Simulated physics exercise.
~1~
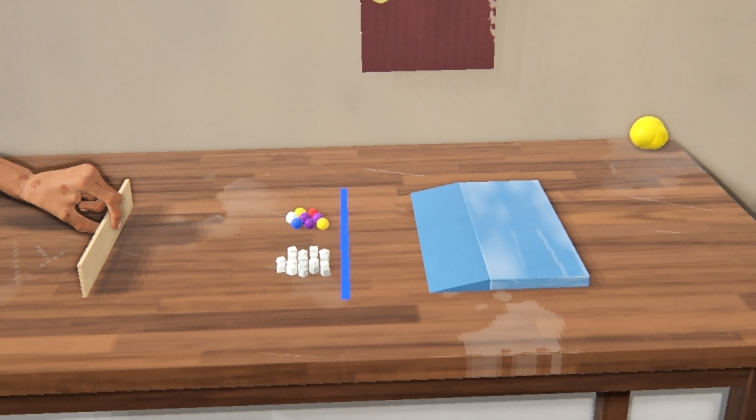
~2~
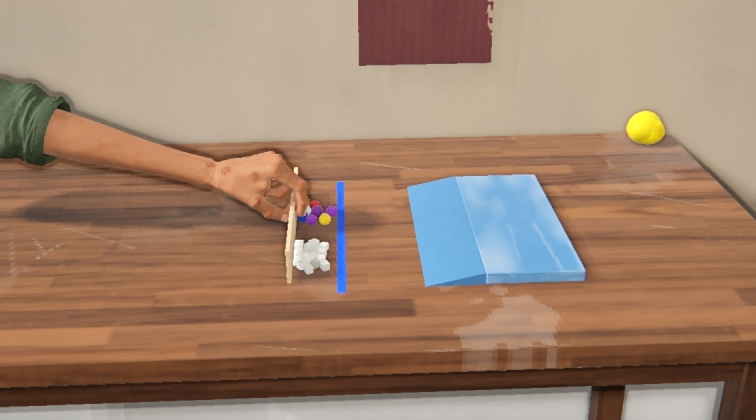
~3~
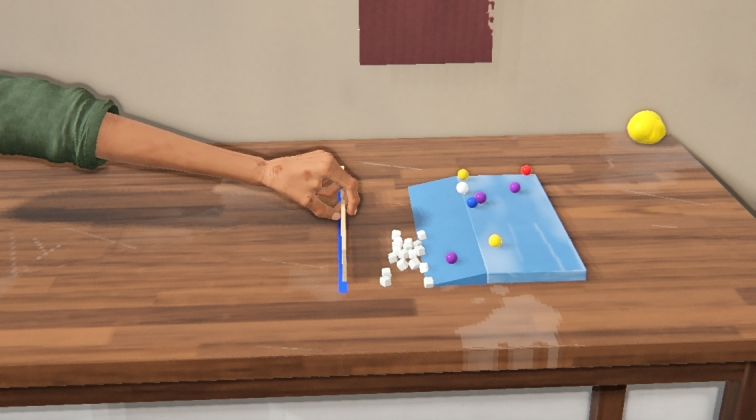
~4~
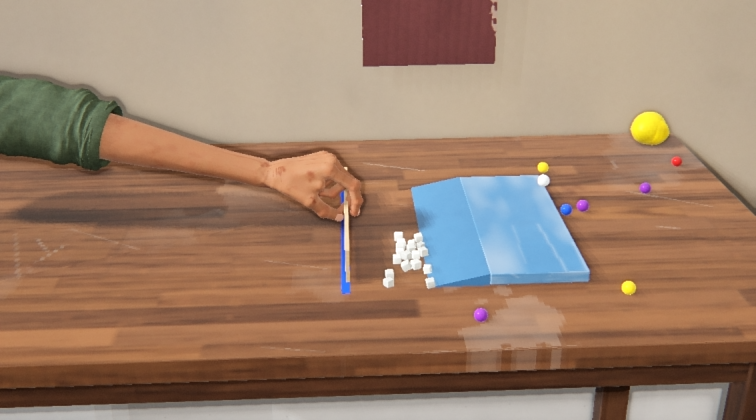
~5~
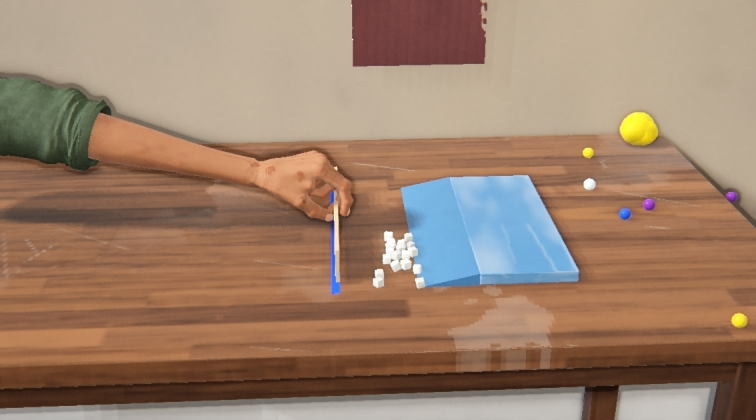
A hand-pushed card stops at blue tape; white cubes stay short while colored balls roll over the ramp.
